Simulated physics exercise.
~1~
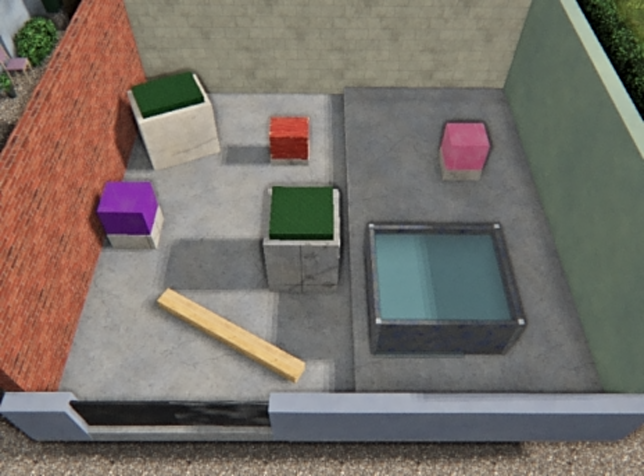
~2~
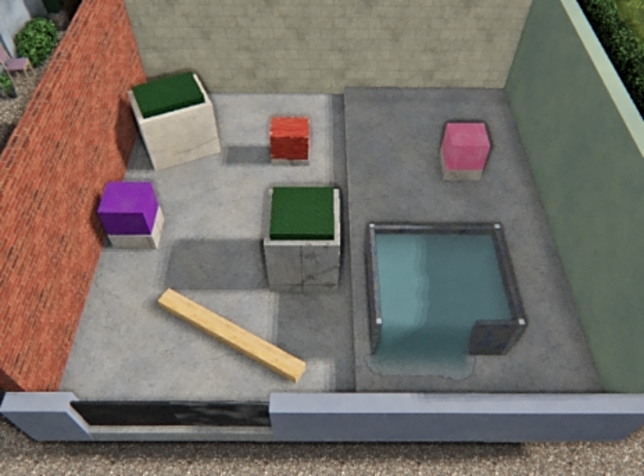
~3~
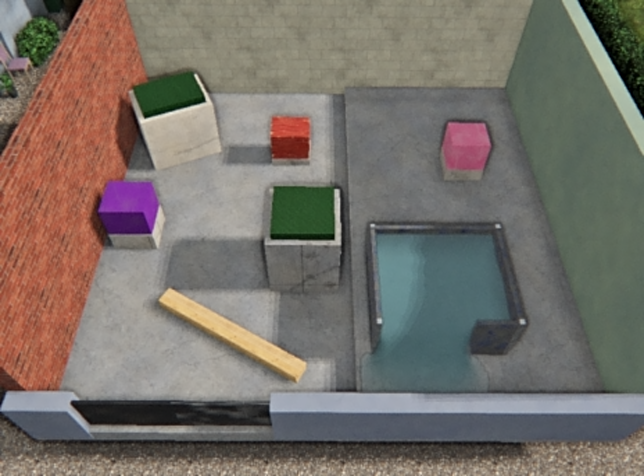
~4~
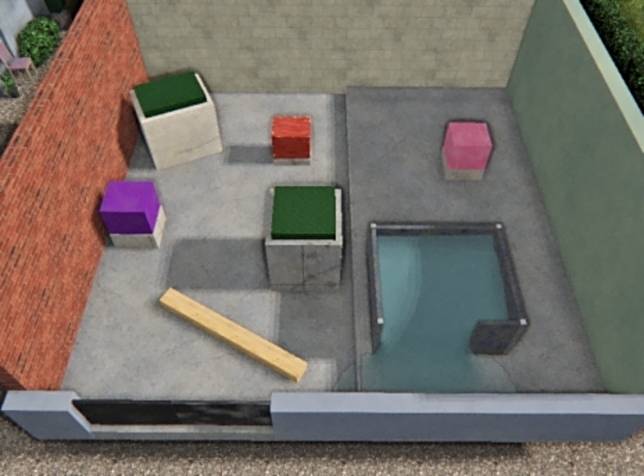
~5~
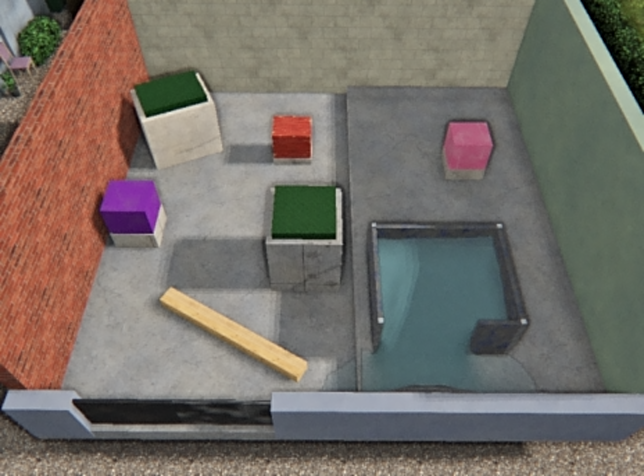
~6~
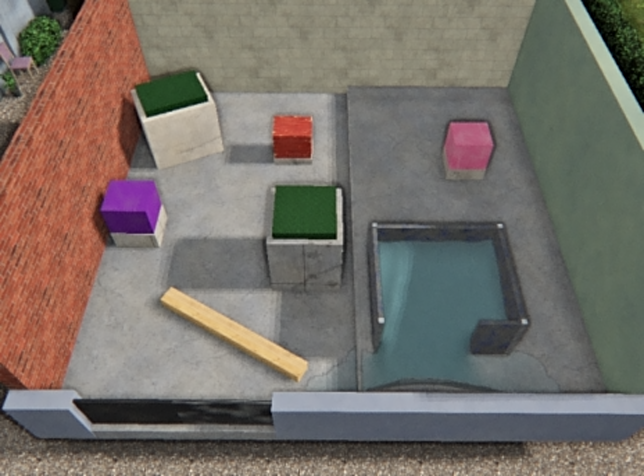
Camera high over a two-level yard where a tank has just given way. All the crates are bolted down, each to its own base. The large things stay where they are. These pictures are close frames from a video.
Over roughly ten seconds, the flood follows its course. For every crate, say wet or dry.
At the end, the red crate remains untouched by water, the pink crate remains untouched by water, the purple crate remains untouched by water.
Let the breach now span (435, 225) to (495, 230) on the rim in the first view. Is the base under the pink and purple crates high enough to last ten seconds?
As I see it, the pink one gets reached, and the purple one is not reached.
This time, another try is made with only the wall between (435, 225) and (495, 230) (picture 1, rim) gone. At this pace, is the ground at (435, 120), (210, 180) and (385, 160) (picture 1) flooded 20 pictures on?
Those three come out soaked, moisture-free and soaked, one after another.
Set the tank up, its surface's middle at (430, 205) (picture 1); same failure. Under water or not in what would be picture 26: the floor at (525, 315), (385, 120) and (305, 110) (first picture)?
As listed: Awash, dry, not flooded.
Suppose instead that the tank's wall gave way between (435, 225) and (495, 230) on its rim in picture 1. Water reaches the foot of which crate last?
That would be the one in purple.
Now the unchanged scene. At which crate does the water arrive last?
The red one comes last.
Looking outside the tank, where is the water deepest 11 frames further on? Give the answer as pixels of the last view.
Check close to (55, 412).
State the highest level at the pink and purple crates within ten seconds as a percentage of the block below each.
Roughly 60 percent, then 60 percent.
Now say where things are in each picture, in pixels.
The first frame shows the open tank at (440, 275) is whole and still.
In the second frame, the front is at (373, 366), out from the gap at (423, 340).
In the third frame, water pours out at (423, 342) and has run to a hidden place.
In the fourth frame, water pours out at (423, 343) and has run to a hidden place.
In the fifth frame, water pours out at (423, 343) and has run to a hidden place.
In the sixth frame, water pours out at (424, 343) and has run to a hidden place.
A moment on, water covers 15 % of the floor; the red crate not reached, the pink crate not reached, the purple crate not reached.
Next, water covers 30 % of the floor; the red crate not reached, the pink crate not reached, the purple crate not reached.
Then, water covers 50 % of the floor; the red crate not reached, the pink crate water round its plinth, the purple crate water round its plinth.
Later, water covers 75 % of the floor; the red crate water round its plinth, the pink crate water round its plinth, the purple crate water round its plinth.
In the end, water covers 95 % of the floor; the red crate stayed above the water, the pink crate stayed above the water, the purple crate stayed above the water.
